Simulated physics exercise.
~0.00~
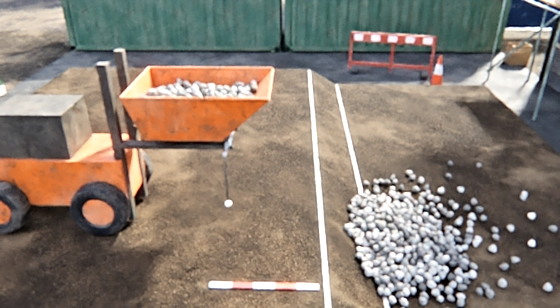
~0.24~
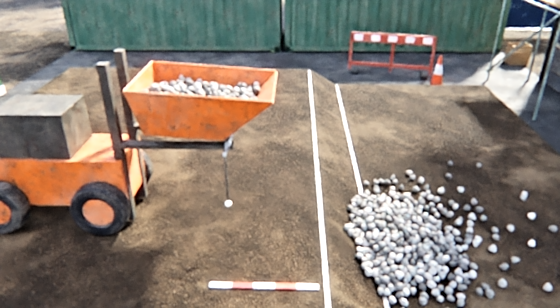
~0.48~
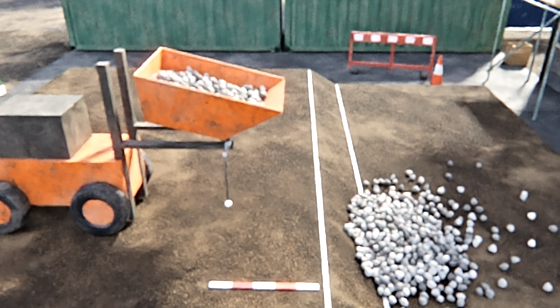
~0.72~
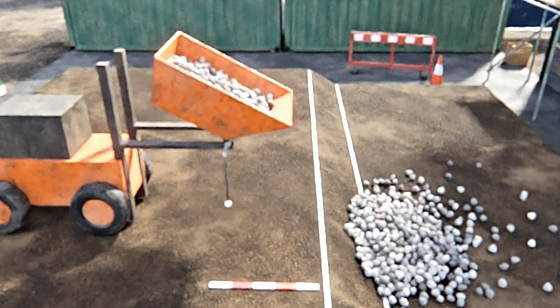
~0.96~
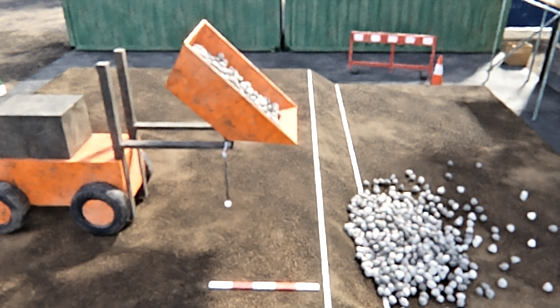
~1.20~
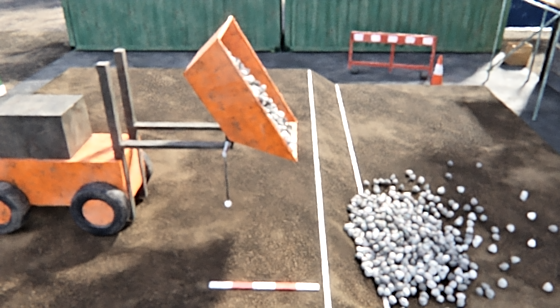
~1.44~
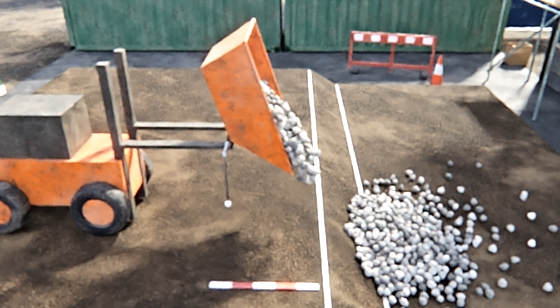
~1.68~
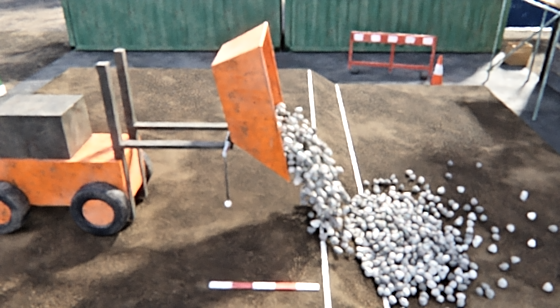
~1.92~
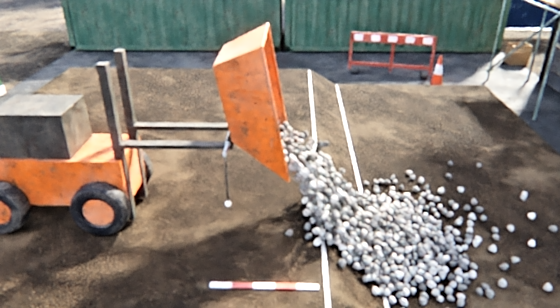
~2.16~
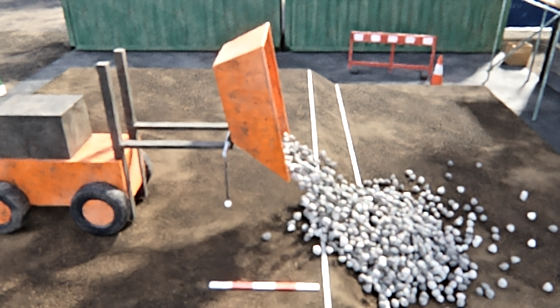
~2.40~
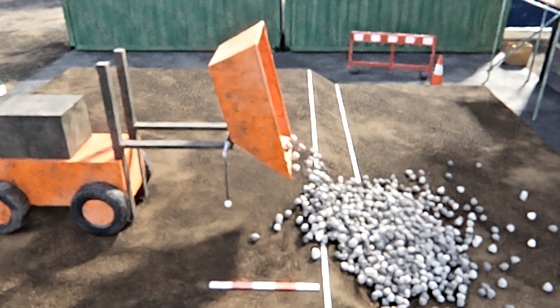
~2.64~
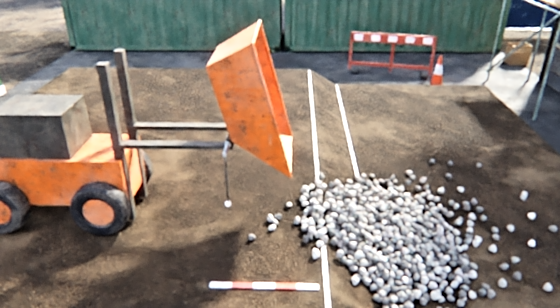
An orange skip full of pale stones tipped steeply forward to the right on a small orange truck, and the stones poured out beside and onto the loose heap already there, leaving a bigger pile spread across the white lines.
